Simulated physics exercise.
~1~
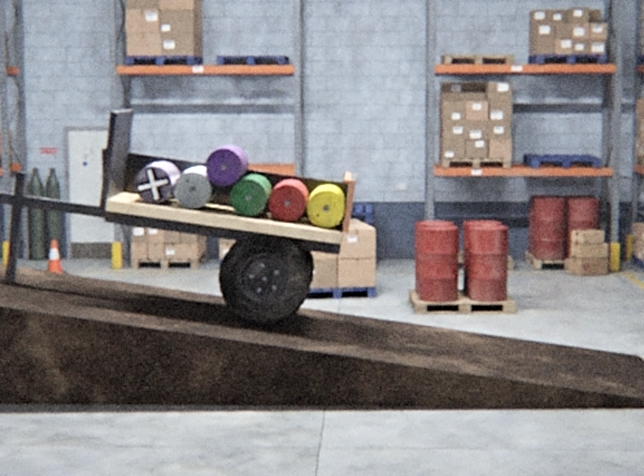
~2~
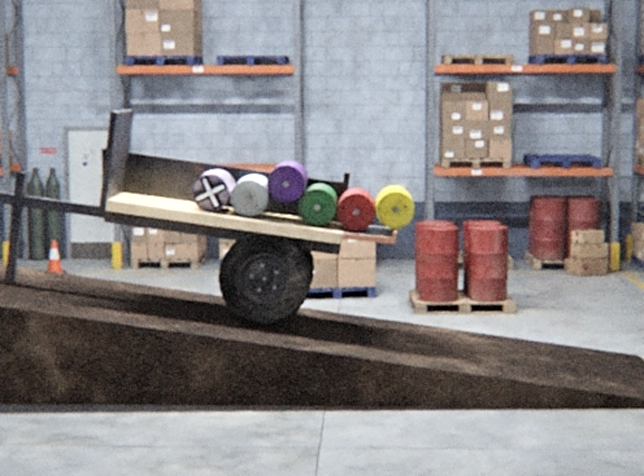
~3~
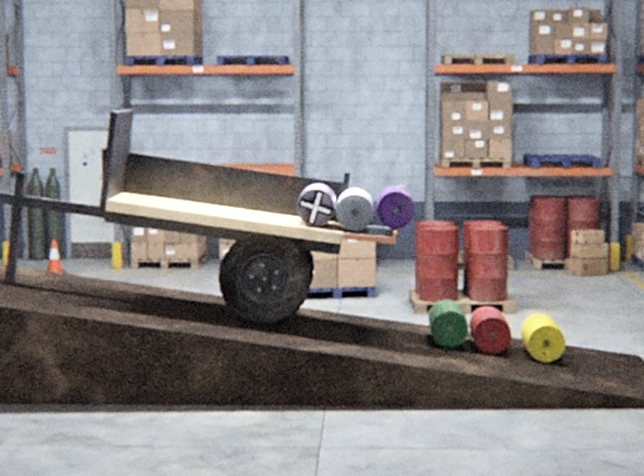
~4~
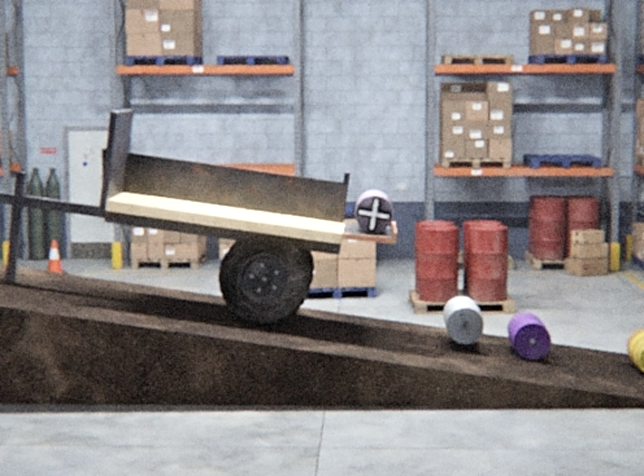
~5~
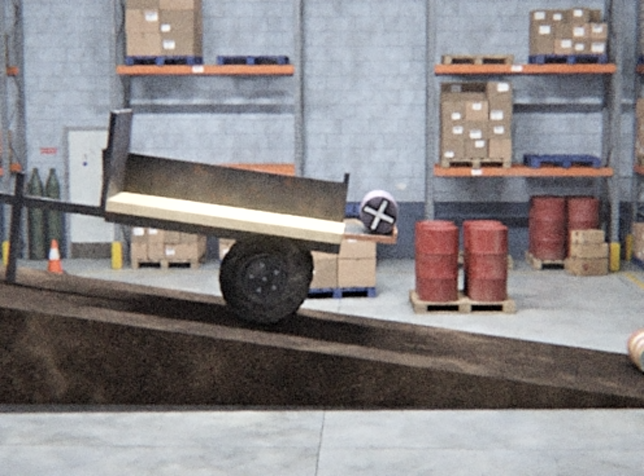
Coloured kegs rolling right off a tilted trailer as its gate drops and tumbling down a ramp, the white-crossed one staying on the gate.
